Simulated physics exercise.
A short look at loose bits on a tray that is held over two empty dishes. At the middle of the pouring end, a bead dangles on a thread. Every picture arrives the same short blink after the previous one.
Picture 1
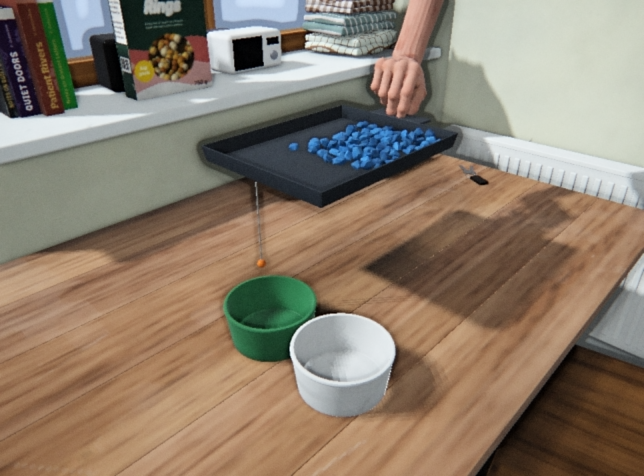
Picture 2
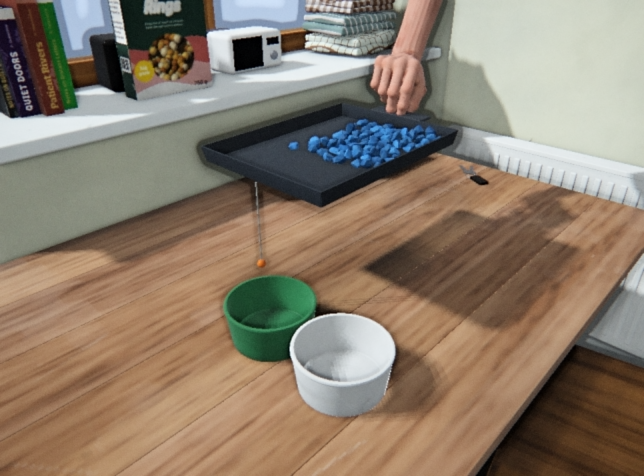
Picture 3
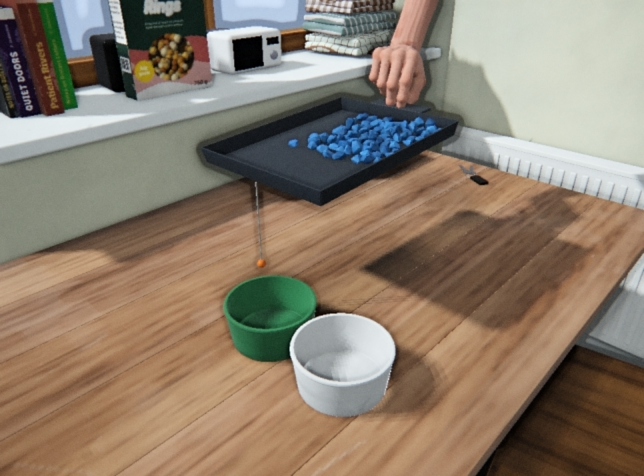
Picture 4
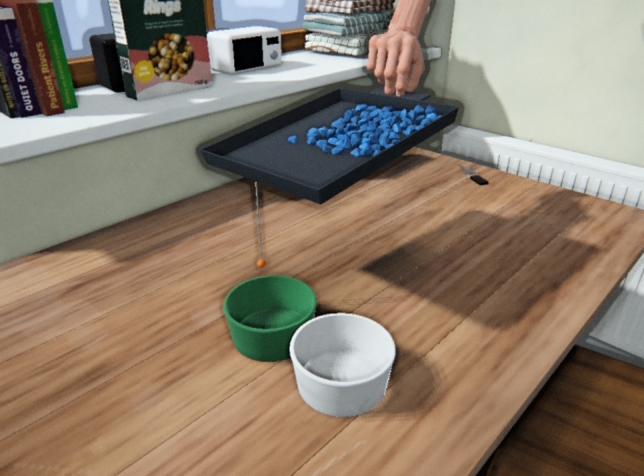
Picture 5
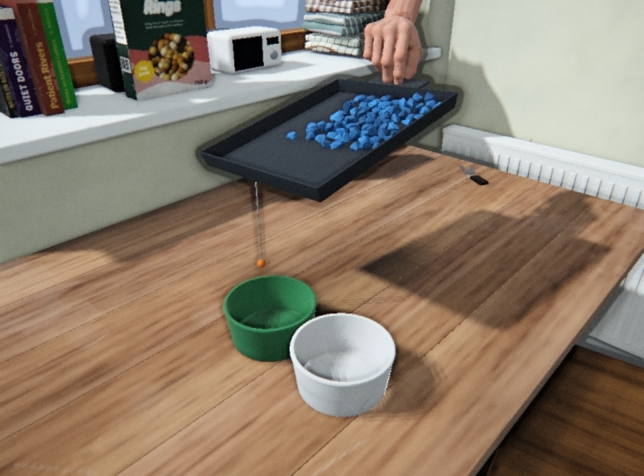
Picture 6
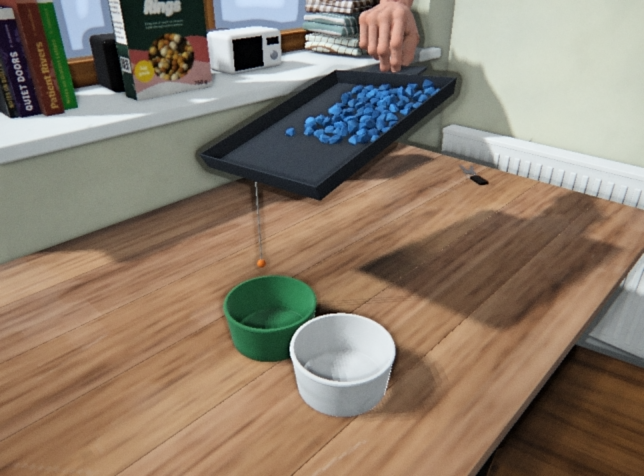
A hand at the upper right grips the far edge of a dark tray of blue stones, seen from slightly above over a wooden table beside a windowsill with books, a box and folded cloths. Below are a green dish on the left, a white one on the right, and an orange bead hanging on a thread. The hand slowly raises the far edge, tilting the tray toward its left corner, while the camera stays still.
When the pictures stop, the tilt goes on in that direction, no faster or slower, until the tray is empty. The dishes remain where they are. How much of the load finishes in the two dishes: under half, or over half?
Looks like the dishes end up with a minority of it in the end.
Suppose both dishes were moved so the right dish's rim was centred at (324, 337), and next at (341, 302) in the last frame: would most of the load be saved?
Result - try one, below the halfway mark; try two, below the halfway mark.
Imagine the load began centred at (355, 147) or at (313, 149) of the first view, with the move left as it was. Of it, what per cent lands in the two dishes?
In order, about 10 and 0 in a hundred.
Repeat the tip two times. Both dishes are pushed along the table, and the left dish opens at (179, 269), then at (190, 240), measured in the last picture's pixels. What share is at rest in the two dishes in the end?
60, then 70 %.
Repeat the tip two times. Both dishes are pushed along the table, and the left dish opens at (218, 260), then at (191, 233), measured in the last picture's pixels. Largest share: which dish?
Well, the left-side one at the first spot and the right-side one at the second.
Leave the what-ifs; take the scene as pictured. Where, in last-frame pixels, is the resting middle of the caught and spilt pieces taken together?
Resting centre, last picture - approx. (195, 297).
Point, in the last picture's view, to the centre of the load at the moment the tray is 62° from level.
I'd put the middle close to (229, 165).
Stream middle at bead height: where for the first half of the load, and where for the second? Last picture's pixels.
I'd place the first part at (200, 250) and the rest at (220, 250).
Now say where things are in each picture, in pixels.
In the first picture, corners of the pouring end at (206, 146) and (321, 190), level; middle of the load at (374, 146), aquarium stones; left dish at (237, 336); right dish at (308, 387); bead on its thread at (262, 263).
In the second picture, corners of the pouring end at (205, 146) and (321, 190), level; middle of the load at (374, 144).
In the third picture, corners of the pouring end at (205, 147) and (320, 189), tipped barely, lowest at the left corner; middle of the load at (374, 138).
In the fourth picture, corners of the pouring end at (204, 149) and (319, 187), tipped a little, lowest at the left corner; middle of the load at (373, 130).
In the fifth picture, corners of the pouring end at (204, 151) and (317, 186), tipped a little, lowest at the left corner; middle of the load at (372, 121).
In the sixth picture, corners of the pouring end at (203, 153) and (316, 184), tipped clearly, lowest at the left corner; middle of the load at (370, 113); left dish at (237, 336); right dish at (308, 387).
Soon after the last picture, tray tipped steeply; most on the tray; about a quarter in the air.
A little later, tray tipped past a quarter turn; about a third on the tray; a stray few in the left dish; about half outside both; a small part in the air.
Later still, tray tipped past a quarter turn; a stray few in the left dish; nearly all outside both.
At rest, tray tipped past a quarter turn; none in the right dish; a stray few in the left dish; nearly all outside both.
